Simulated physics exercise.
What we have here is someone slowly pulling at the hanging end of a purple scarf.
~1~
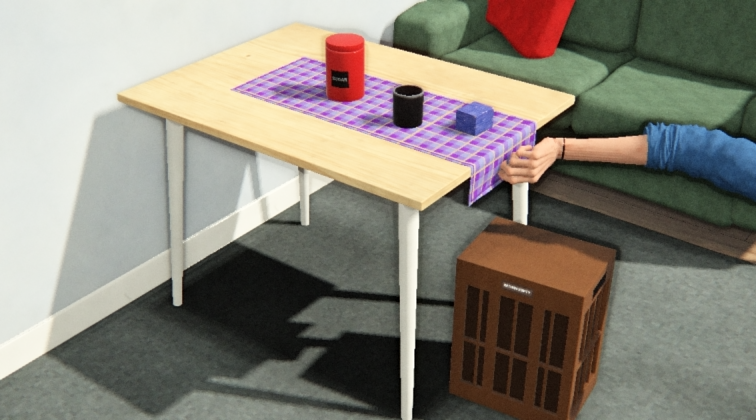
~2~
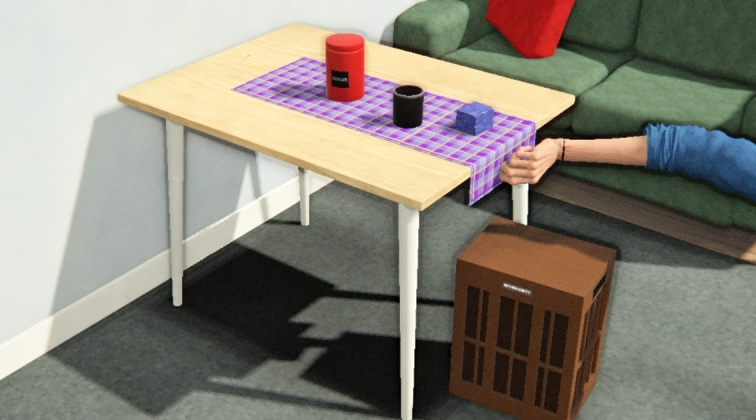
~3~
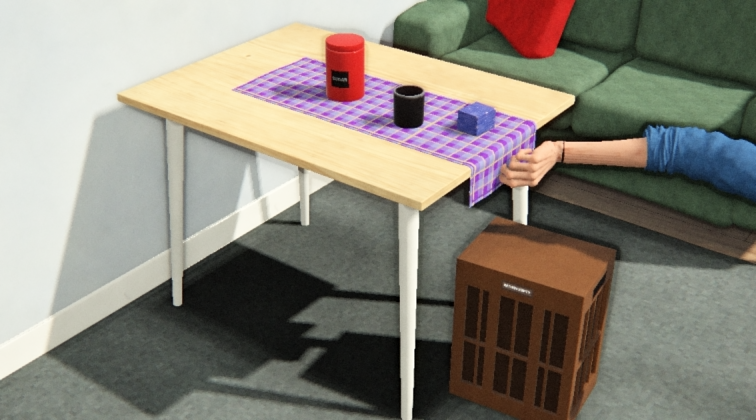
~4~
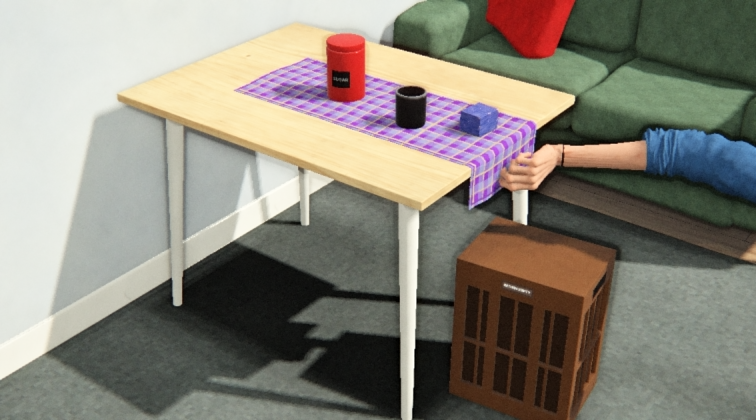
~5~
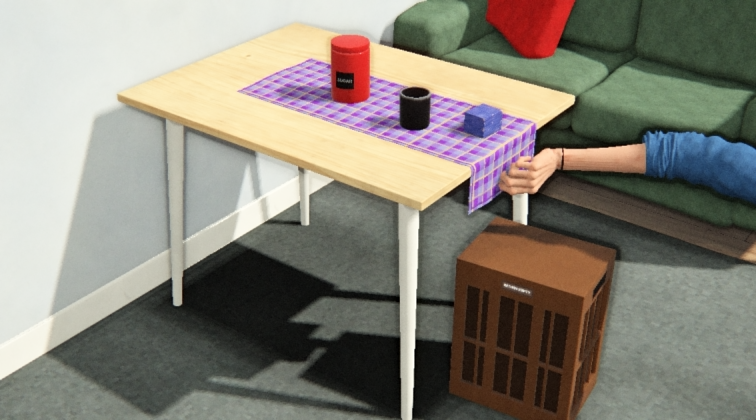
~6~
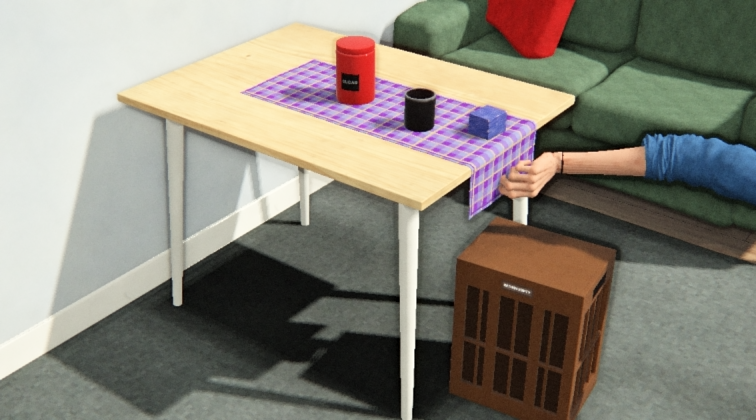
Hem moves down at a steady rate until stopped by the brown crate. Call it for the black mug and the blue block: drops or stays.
Calls: Black mug: Stays; blue block: Drops.
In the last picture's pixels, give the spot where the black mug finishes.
It finishes at pixel (465, 124).
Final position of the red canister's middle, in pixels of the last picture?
Look around pixel (397, 82) in the last picture.
Then, 0.44 s past the final frame, hem going down; mug carried along near (438, 116); block carried along near (510, 129).
Then, 0.98 s past the final frame, hem on the crate; mug carried along near (462, 123); block over the edge.
When it is over, hem on the crate; mug carried along near (465, 124); block over the edge. The black mug keeps clear of the edge and the blue block falls off.
